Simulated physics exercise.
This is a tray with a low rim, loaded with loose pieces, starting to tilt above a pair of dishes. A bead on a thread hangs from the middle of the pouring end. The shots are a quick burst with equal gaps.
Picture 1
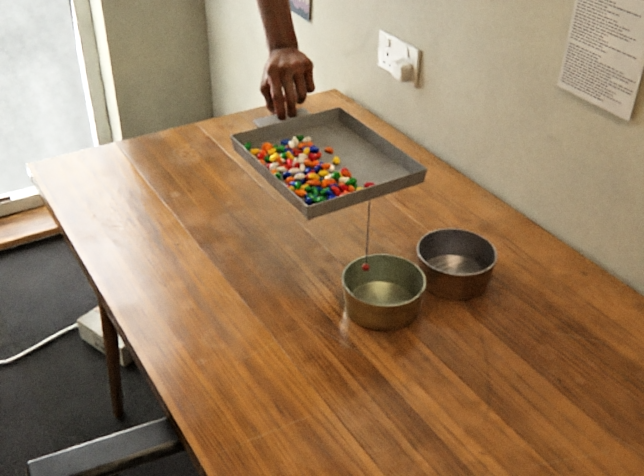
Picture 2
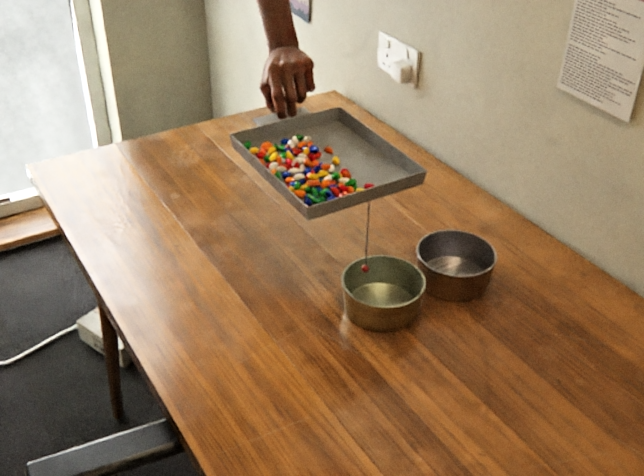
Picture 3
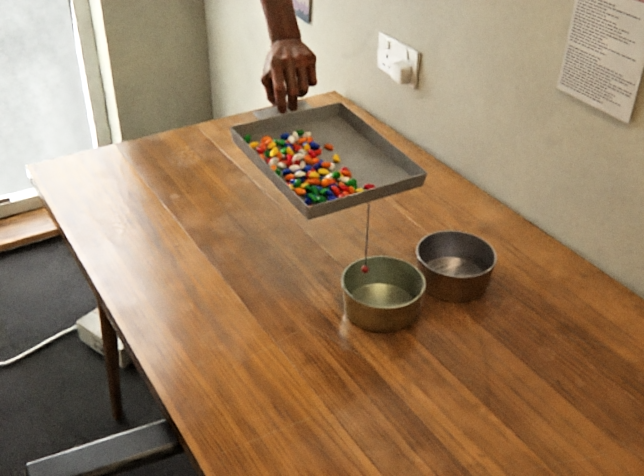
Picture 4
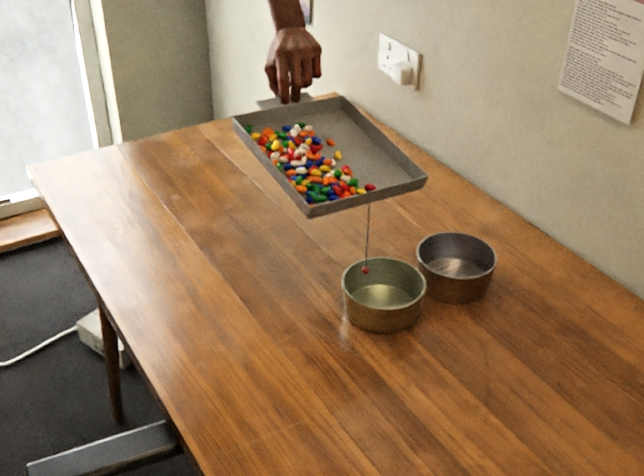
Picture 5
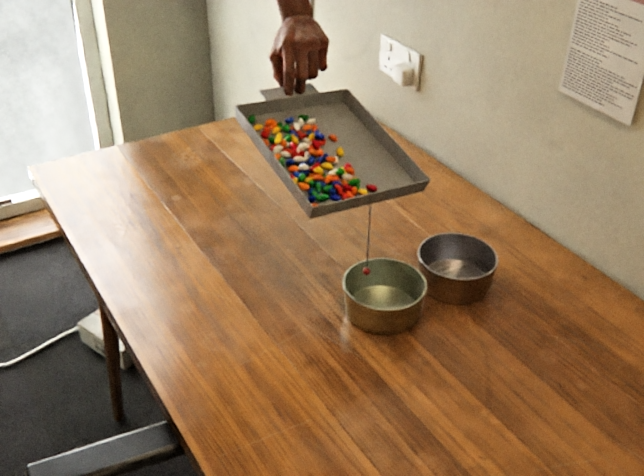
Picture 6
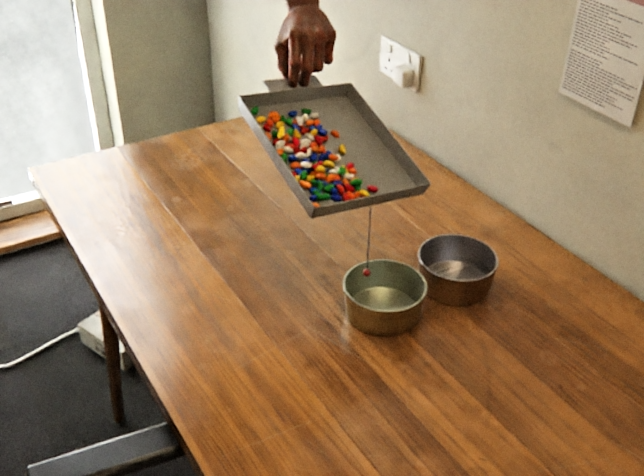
The clip shows a hand gradually raising the far end of a low-rimmed tray of colourful jelly beans above two round metal dishes, tilting it slightly toward its right front corner while a red bead hangs from the front edge.
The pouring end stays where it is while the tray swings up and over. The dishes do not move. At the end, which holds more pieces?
The left one ends fuller.
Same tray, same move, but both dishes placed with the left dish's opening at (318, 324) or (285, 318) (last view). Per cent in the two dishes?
In turn 60 and 20 in a hundred.
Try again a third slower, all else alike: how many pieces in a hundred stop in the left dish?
It comes to 50 per cent or so.
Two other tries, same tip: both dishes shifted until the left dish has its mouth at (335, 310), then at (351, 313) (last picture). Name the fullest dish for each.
The first try: The right-hand dish. The second: Right.
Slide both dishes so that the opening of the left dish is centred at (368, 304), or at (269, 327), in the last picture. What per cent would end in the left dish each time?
First some 20, then 0 per cent.
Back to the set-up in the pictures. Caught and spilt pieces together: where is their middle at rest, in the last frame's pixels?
Near (401, 307).
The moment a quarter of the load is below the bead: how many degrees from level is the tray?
Around 105° of tilt.
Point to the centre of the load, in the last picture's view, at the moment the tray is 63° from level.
At about (374, 177).
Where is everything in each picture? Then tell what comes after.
The first picture shows corners of the pouring end at (309, 205) and (425, 168), level; middle of the load at (308, 171), jelly beans; left dish at (407, 313); right dish at (481, 282); bead on its thread at (366, 267).
The second picture shows corners of the pouring end at (308, 206) and (424, 170), level; middle of the load at (308, 172).
The third picture shows corners of the pouring end at (309, 206) and (425, 172), tipped barely, lowest at the right corner; middle of the load at (308, 169).
The fourth picture shows corners of the pouring end at (311, 206) and (426, 175), tipped a little, lowest at the right corner; middle of the load at (309, 165).
The fifth picture shows corners of the pouring end at (313, 206) and (428, 179), tipped a little, lowest at the right corner; middle of the load at (312, 161).
The sixth picture shows corners of the pouring end at (315, 206) and (429, 182), tipped clearly, lowest at the right corner; middle of the load at (314, 158); left dish at (408, 318); right dish at (482, 288).
Soon after the last picture, tray tipped steeply; nearly all on the tray; a stray few in the air.
A little later, tray tipped past a quarter turn; about two thirds on the tray; a small part in the left dish; a small part in the right dish; a stray few outside both; about a quarter in the air.
Later still, tray tipped past a quarter turn; about two thirds in the left dish; a small part in the right dish; about a quarter outside both.
At rest, tray tipped past a quarter turn; about two thirds in the left dish; a small part in the right dish; about a quarter outside both.
